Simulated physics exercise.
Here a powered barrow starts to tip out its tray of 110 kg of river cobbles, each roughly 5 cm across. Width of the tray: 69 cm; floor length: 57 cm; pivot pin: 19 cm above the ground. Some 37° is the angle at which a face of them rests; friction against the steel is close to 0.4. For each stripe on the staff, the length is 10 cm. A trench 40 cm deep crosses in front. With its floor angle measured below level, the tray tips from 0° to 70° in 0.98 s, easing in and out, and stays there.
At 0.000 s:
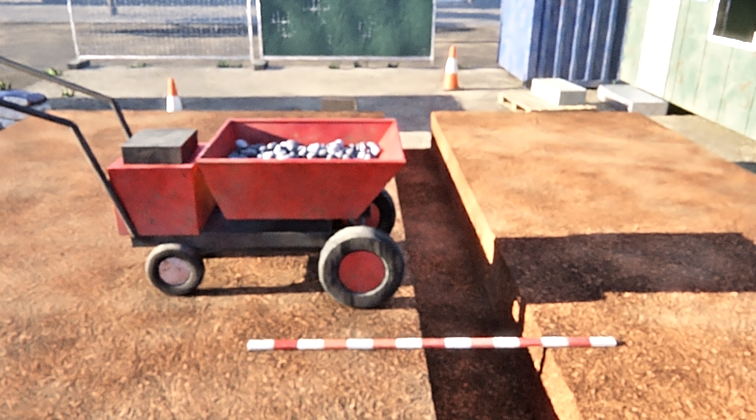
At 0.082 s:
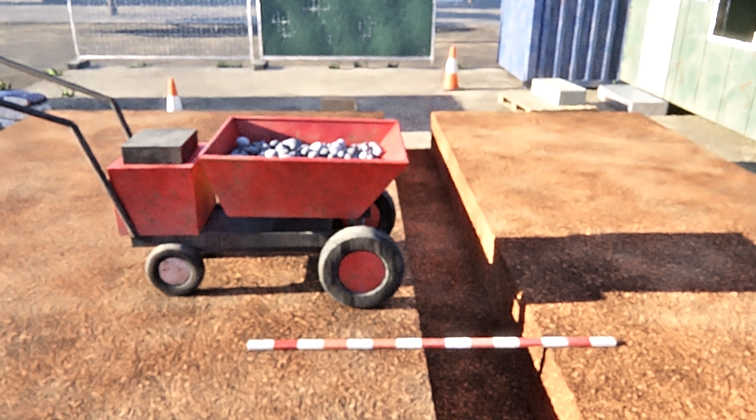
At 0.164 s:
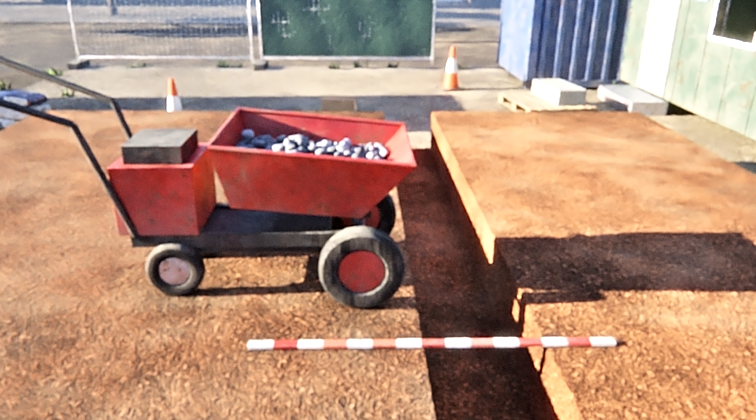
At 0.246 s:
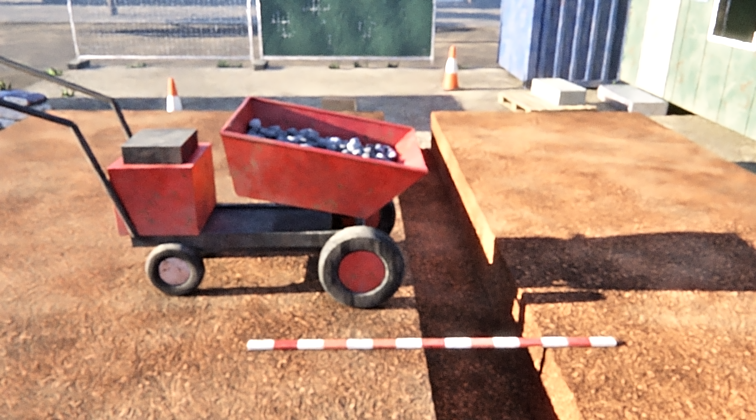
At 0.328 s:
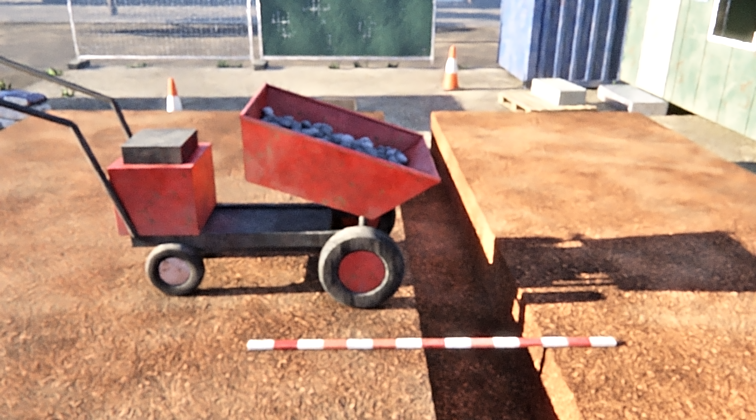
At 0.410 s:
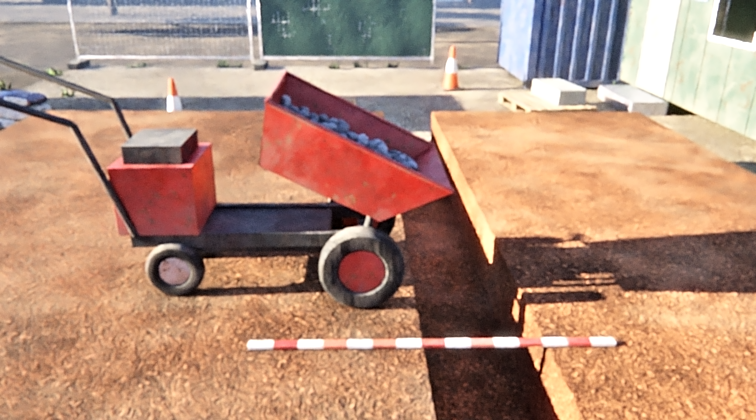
The red tray on a small powered barrow, loaded with grey stones, tilted slowly forward to the right, its back end rising higher and higher, while the barrow stayed still beside a trench.
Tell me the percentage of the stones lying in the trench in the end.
Close to 65 %.
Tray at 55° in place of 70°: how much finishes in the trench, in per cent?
Then about 35 per cent.
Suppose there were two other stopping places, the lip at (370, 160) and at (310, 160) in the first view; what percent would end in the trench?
I'd expect close to 95 per cent at the first and 100 per cent at the second.
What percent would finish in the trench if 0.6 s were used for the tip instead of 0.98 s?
My guess is near 50 percent.
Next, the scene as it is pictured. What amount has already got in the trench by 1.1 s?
About 20 per cent by then.
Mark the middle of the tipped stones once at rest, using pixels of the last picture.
(494, 322).
After 0.7 s the floor is at 59°; 100 % in the tray; the foremost stones are at (469, 226).
After 1.1 s the floor is at 70°; 71 % in the tray, 20 % in the trench, 8 % past the trench; the foremost stones are at (542, 277).
After 1.4 s the floor is at 70°; 30 % in the tray, 36 % in the trench, 34 % past the trench; the foremost stones are at (628, 258).
After 3.4 s the floor is at 70°; 0 % in the tray, 65 % in the trench, 35 % past the trench; the foremost stones are at (728, 254).
